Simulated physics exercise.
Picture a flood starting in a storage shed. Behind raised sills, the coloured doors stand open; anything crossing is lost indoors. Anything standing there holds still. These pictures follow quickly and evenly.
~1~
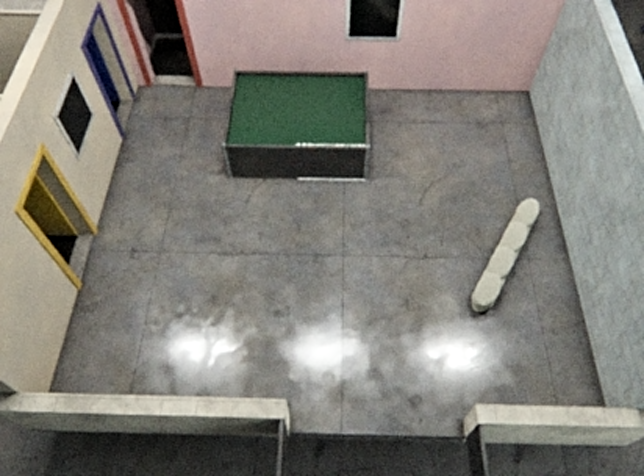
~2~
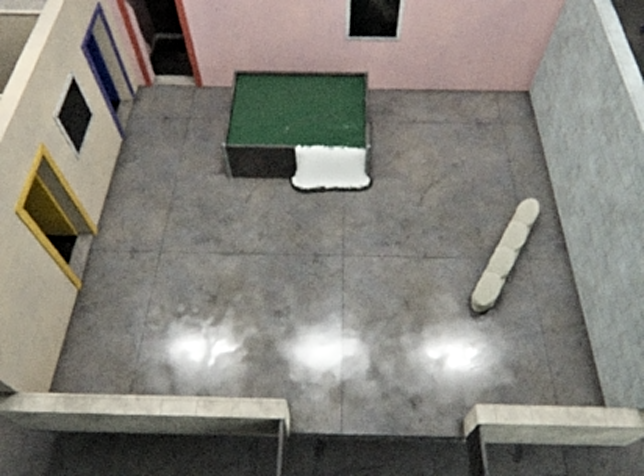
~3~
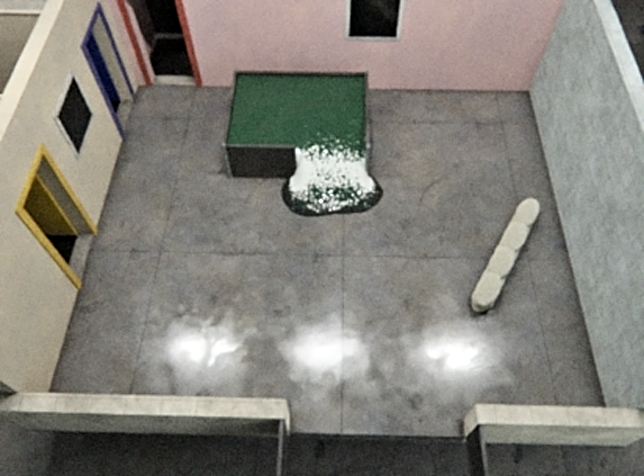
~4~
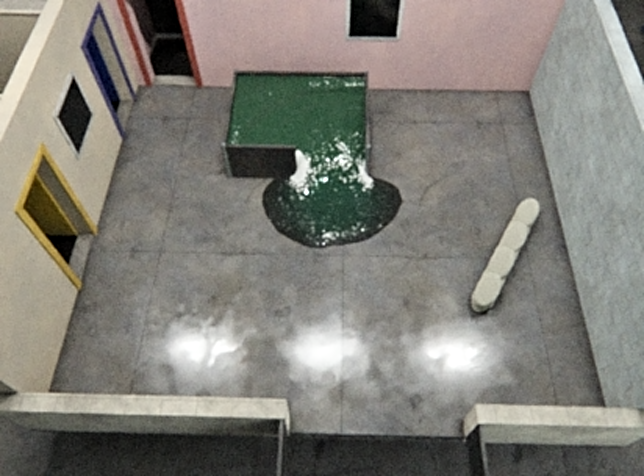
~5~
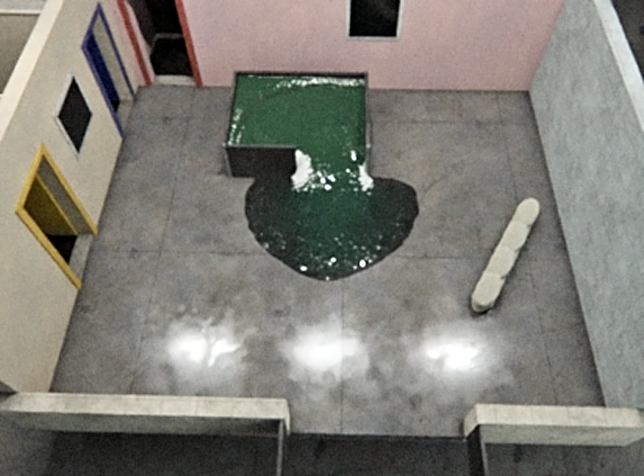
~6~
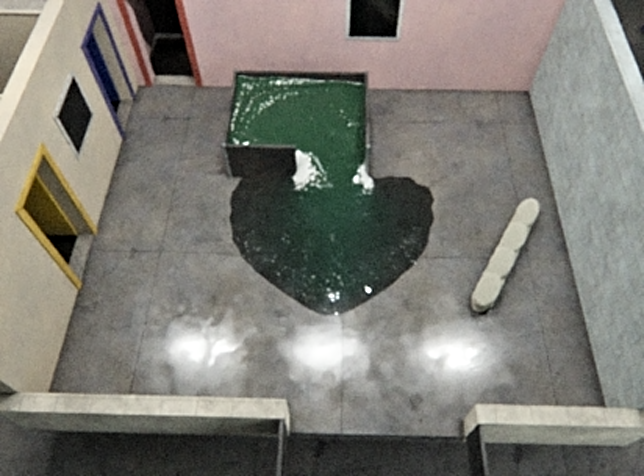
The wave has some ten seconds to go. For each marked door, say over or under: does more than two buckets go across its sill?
Blue door: Under, yellow door: Under, red door: Under.
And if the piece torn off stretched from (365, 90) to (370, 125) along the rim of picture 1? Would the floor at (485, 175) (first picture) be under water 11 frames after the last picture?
Result: Reached.
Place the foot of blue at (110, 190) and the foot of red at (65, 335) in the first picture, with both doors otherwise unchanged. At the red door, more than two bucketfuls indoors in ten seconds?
Here the red door crosses the line.
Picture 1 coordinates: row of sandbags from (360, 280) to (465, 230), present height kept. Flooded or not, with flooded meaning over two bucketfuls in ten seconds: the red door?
The red door tops the mark.
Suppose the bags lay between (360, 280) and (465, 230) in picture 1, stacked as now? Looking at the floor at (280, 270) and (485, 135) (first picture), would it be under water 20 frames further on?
The first point ends up inundated and the second inundated.
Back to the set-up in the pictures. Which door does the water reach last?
Answer: The door marked red.
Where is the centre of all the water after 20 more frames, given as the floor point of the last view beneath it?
It's close to (318, 224).
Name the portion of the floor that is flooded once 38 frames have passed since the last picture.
I'd estimate some 70 per cent.
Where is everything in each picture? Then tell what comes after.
In the first frame, the tank at (299, 111) is whole and still.
In the second frame, the front is at (367, 186), out from the gap at (331, 168).
In the third frame, the front is at (297, 209), out from the gap at (331, 169).
In the fourth frame, water pours out at (331, 169) and has run to (310, 242).
In the fifth frame, the front is at (316, 274), out from the gap at (331, 169).
In the sixth frame, water pours out at (331, 169) and has run to (338, 309).
A moment on, water covers 30 % of the floor; the blue door not reached, the yellow door not reached, the red door not reached.
Next, water covers 40 % of the floor; the blue door not reached, the yellow door not reached, the red door not reached.
Then, water covers 50 % of the floor; the blue door not reached, the yellow door not reached, the red door not reached.
Later, water covers 70 % of the floor; the blue door not reached, the yellow door wet at the sill, nothing in, the red door not reached.
In the end, water covers 95 % of the floor; the blue door wet at the sill, nothing in, the yellow door wet at the sill, nothing in, the red door under two buckets in.
